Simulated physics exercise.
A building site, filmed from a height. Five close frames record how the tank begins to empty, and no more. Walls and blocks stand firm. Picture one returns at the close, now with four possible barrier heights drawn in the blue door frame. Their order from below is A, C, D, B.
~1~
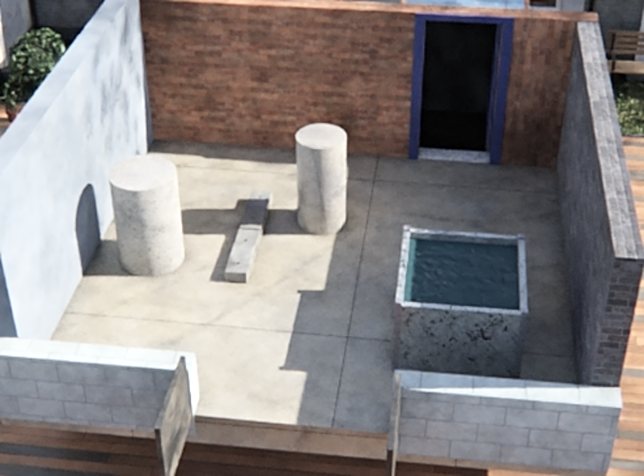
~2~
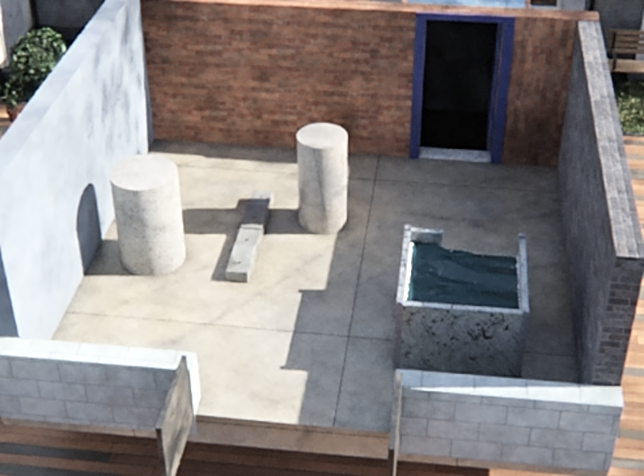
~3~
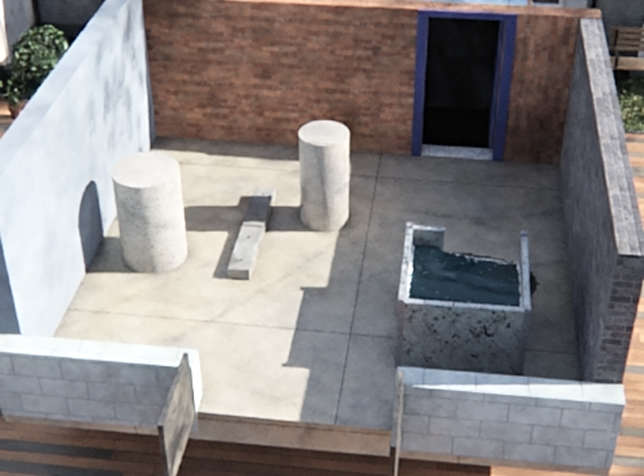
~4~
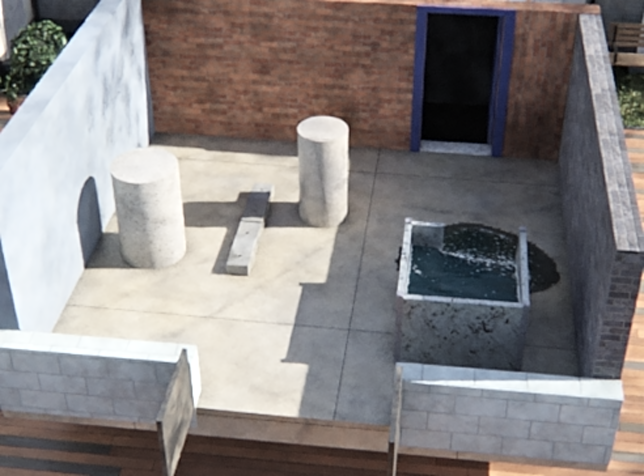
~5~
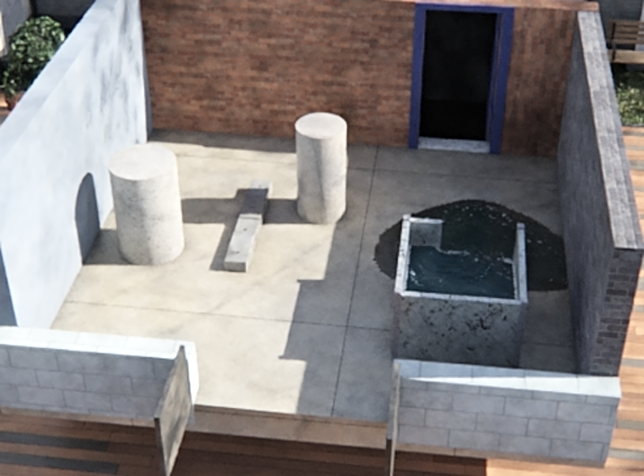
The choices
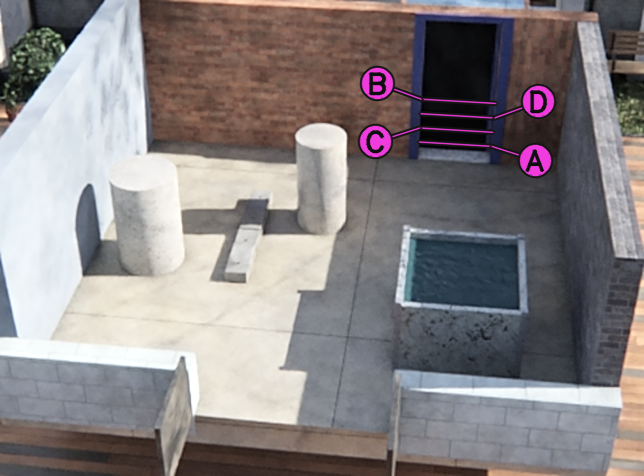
A square speckled stone tank of dark blue-green water stands at the right of a walled concrete yard, seen from above. Two pale cylinders flank a low block at left, before a brick wall with a blue-framed doorway, and a gate hangs open in front. The water tilts and churns, slops over the rim, and spreads a dark pool behind and beside the tank, while the view shifts very slightly.
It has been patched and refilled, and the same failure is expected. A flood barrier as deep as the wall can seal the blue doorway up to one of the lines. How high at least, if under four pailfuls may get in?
The answer is mark A.
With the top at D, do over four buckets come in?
No, not at all.
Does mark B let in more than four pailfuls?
No.
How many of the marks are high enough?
All four.
On the marked copy, A at (455, 144); B at (458, 101); C at (456, 130); D at (457, 115); from the bottom up A, C, D, B.
With A, a splash gets over, under a bucket.
With B, nothing gets over.
With C, nothing gets over.
With D, nothing gets over.
